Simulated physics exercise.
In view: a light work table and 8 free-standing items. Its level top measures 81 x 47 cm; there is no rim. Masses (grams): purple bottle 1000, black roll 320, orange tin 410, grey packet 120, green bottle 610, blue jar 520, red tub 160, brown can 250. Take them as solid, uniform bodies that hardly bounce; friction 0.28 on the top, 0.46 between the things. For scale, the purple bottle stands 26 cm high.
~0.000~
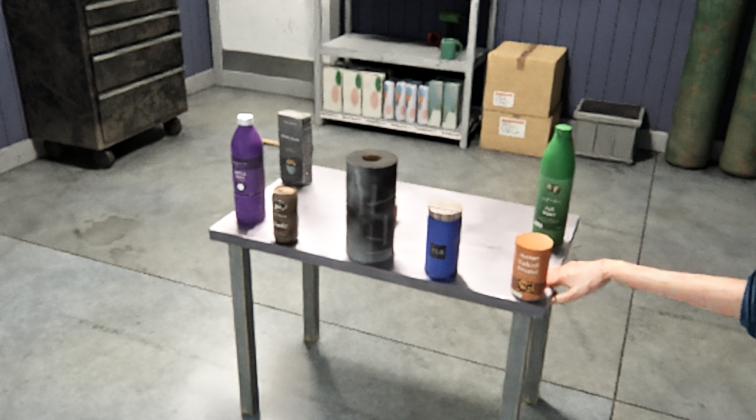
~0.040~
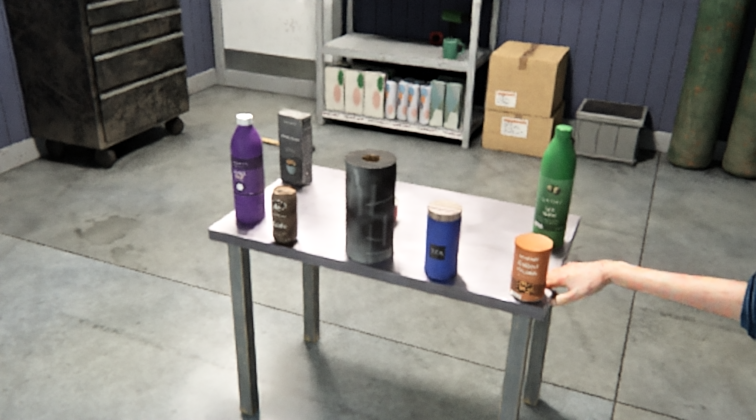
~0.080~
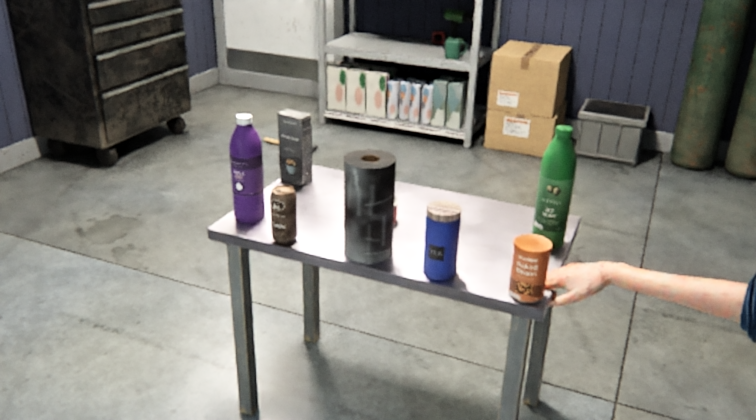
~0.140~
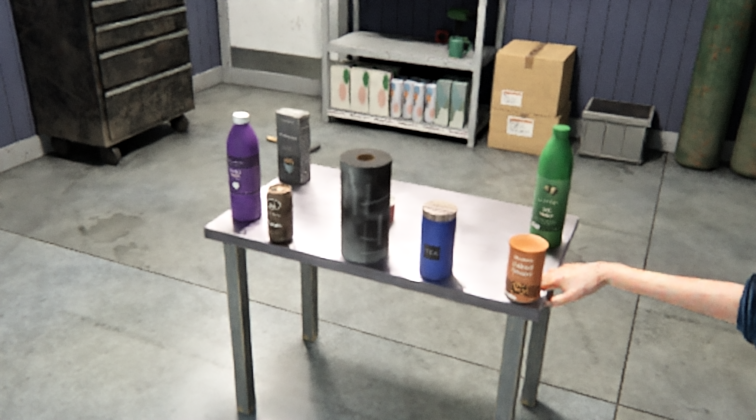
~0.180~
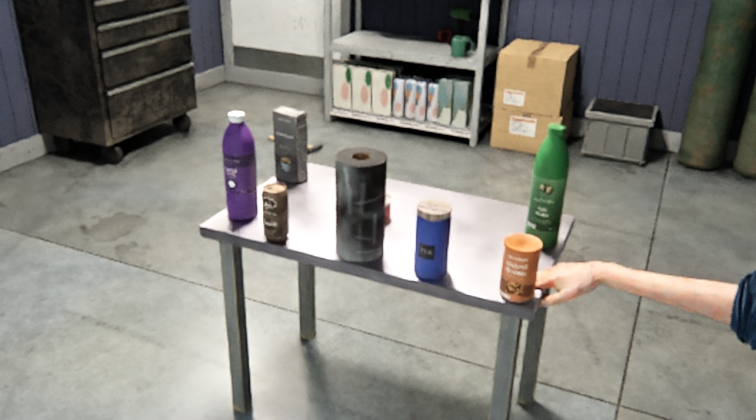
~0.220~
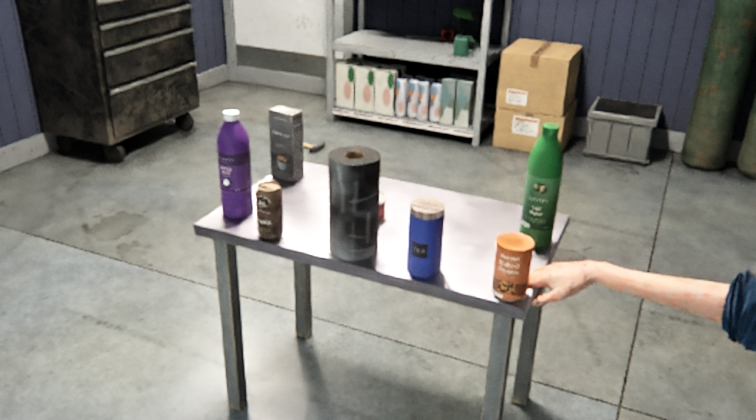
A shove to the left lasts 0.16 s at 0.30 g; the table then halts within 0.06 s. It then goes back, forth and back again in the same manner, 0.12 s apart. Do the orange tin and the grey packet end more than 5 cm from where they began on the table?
The orange tin holds its spot; the grey packet holds its spot.
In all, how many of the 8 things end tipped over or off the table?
That comes to 0.
By 0.42 s, table 5 cm from its start; orange tin 2 cm from its spot near (495, 264); grey packet 2 cm from its spot near (275, 142); green bottle 2 cm from its spot.
By 0.92 s, table 4 cm from its start.
By 1.32 s, things are still on the move.
When it is over (2.0 s), all 8 within 5 cm of the start. In the last view, orange tin near (530, 272), grey packet near (298, 146).
